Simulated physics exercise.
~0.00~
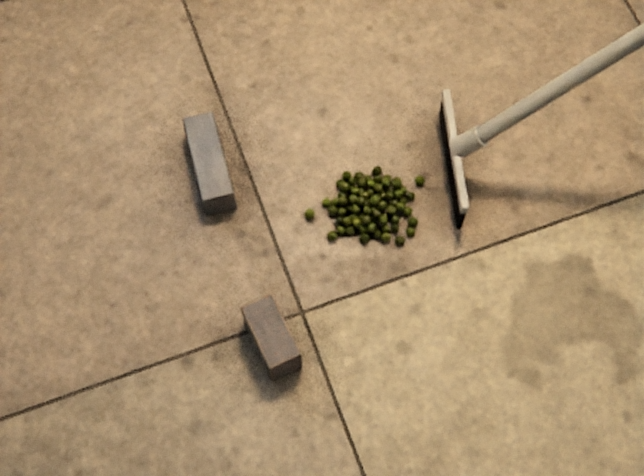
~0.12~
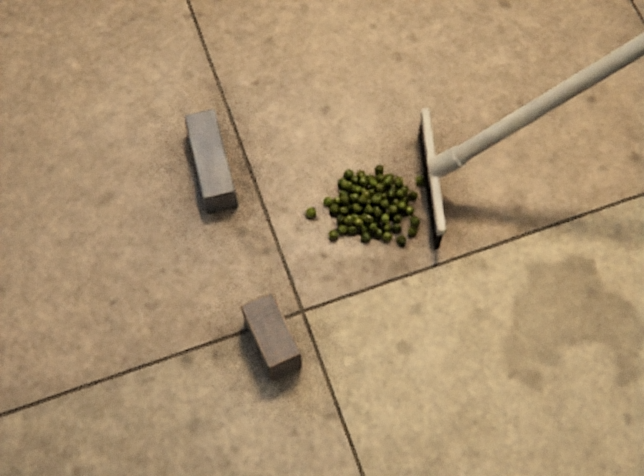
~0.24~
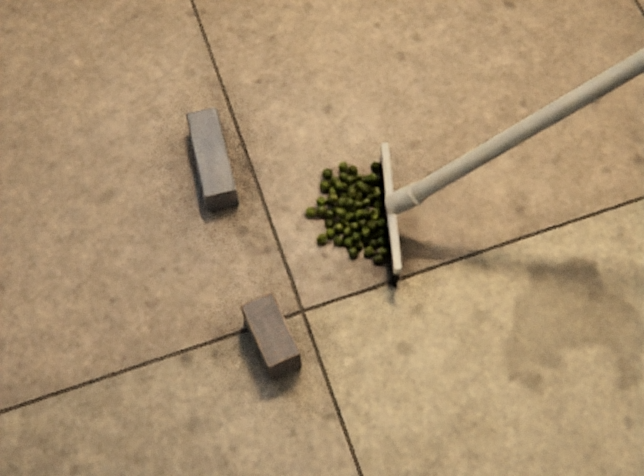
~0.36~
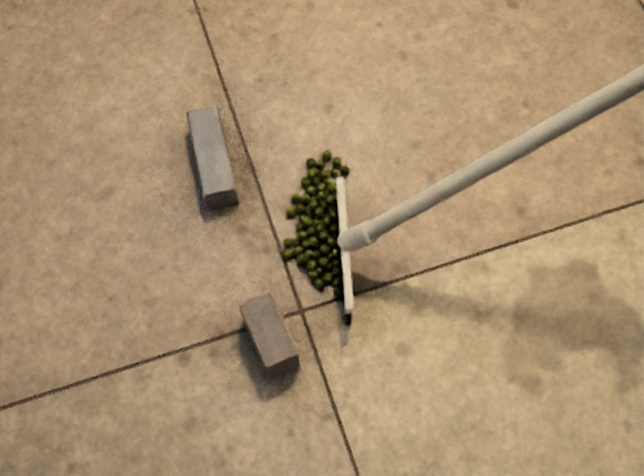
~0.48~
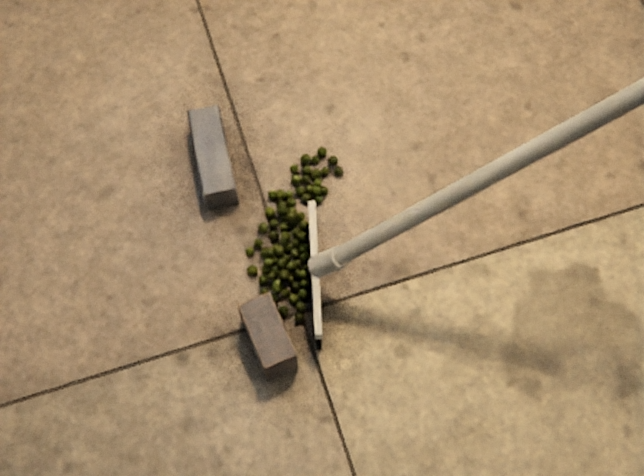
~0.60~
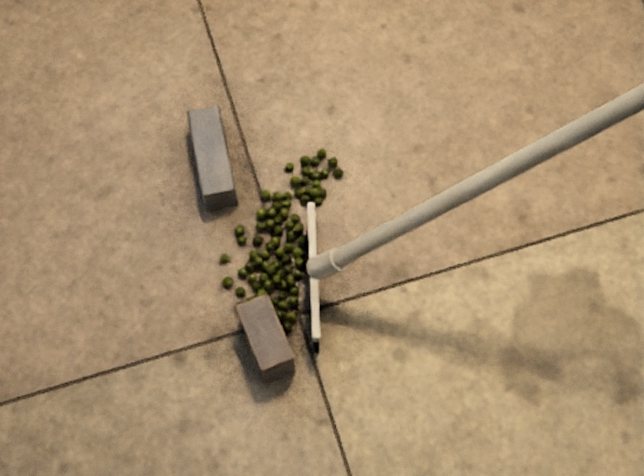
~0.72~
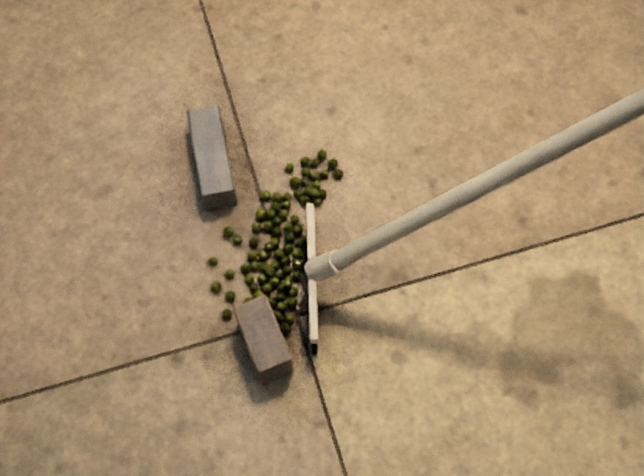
A pale squeegee on a long handle pushed a pile of small green olives left and slightly down across the tiled floor toward two grey blocks, then stopped; a few rolled into the gap while most stayed bunched in front.
